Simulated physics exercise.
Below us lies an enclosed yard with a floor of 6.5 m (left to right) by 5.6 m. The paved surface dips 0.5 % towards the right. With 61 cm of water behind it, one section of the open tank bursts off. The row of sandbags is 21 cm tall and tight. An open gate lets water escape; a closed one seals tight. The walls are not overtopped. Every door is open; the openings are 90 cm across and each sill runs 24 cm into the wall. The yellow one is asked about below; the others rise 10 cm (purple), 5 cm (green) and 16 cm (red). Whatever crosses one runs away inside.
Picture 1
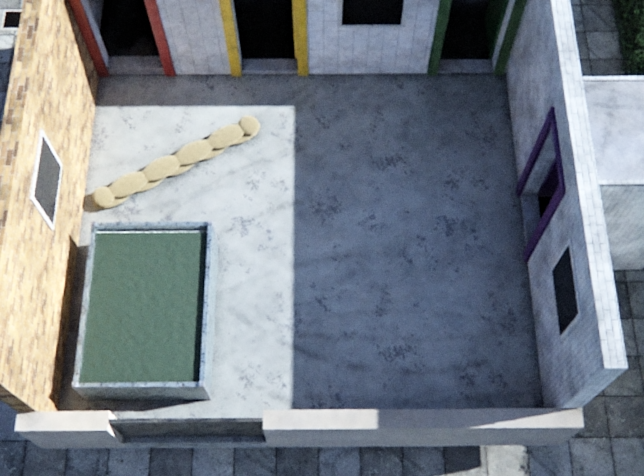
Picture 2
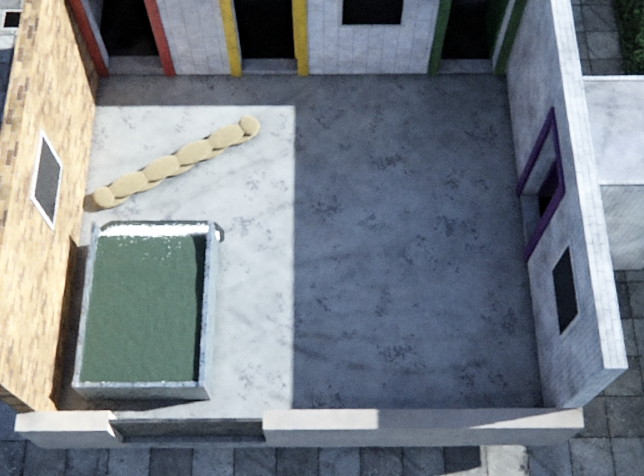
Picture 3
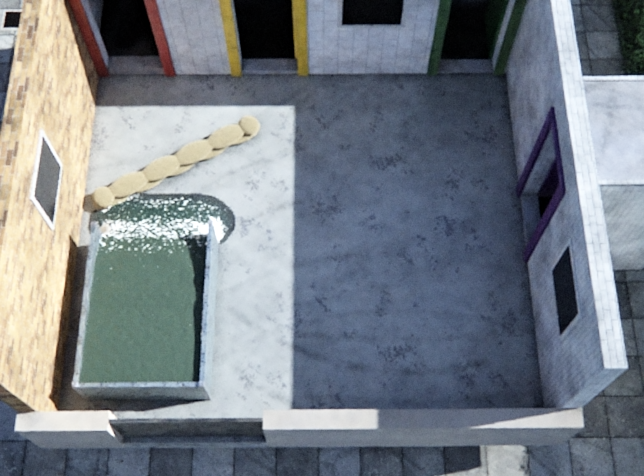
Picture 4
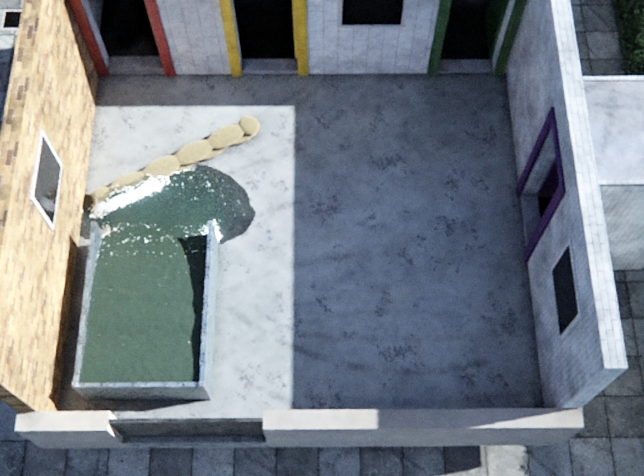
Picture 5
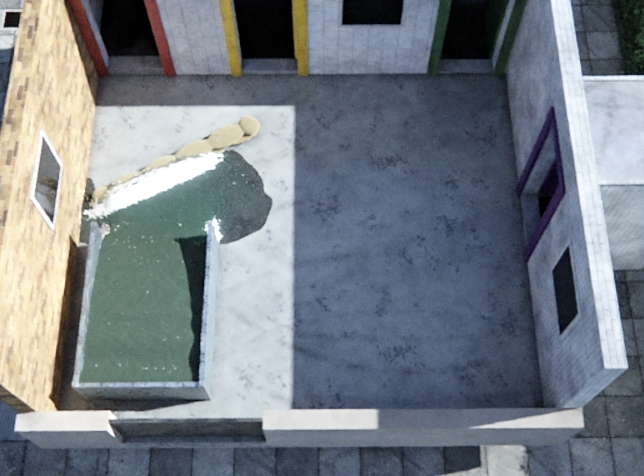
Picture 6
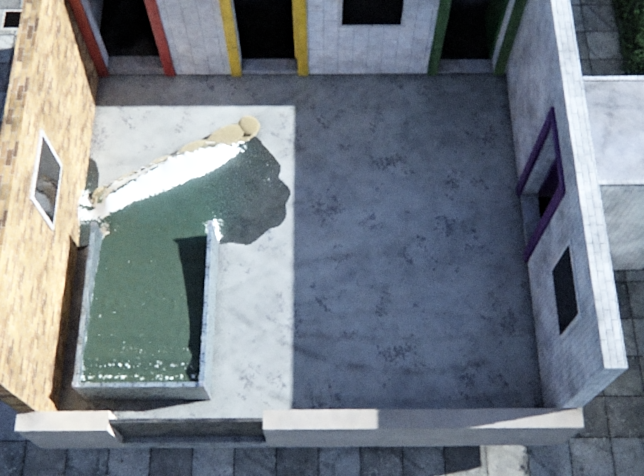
The footage shows a walled yard with coloured doorways and a tank of still green water at left; water then pours over the tank's far side, spreads along a row of sandbags and fans rightward across the pale floor.
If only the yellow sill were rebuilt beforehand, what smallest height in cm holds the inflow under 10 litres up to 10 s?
At least 6 cm or so.
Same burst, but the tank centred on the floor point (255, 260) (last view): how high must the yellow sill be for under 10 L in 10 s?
About 27 cm.
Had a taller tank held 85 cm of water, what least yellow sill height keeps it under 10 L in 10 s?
Then roughly 14.0 cm.
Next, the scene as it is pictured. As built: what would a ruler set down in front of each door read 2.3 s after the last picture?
In cm: Yellow 8, purple 1, green 9, red 18.
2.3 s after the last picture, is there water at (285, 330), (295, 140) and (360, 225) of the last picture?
In turn: Not reached, under water, under water.
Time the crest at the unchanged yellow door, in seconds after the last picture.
At about 1.8 s.
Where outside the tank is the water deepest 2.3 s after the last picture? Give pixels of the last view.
Near (496, 83).
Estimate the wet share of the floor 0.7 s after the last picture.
Near 25 per cent is wet.
Then, 0.7 s after the last picture water covers 25 % of the floor, deepest (40 cm) near (120, 206); it has not reached the yellow door.
Then, 2.3 s after the last picture water covers 60 % of the floor, deepest (30 cm) near (496, 83); 8 cm at the yellow door, 1 litre in over its 8 cm sill.
Then, 9.3 s after the last picture water covers 95 % of the floor, deepest (12 cm) near (534, 319); 4 cm at the yellow door, 3 litres in over its 8 cm sill.
At the yellow door as built, the water peaked near 9 cm, 1.7 s after the last picture.
With a sill of 5 cm, 19 litres would have come in within the 10 s; with 7 cm, 6 litres. So under 10 litres takes about 6 cm.
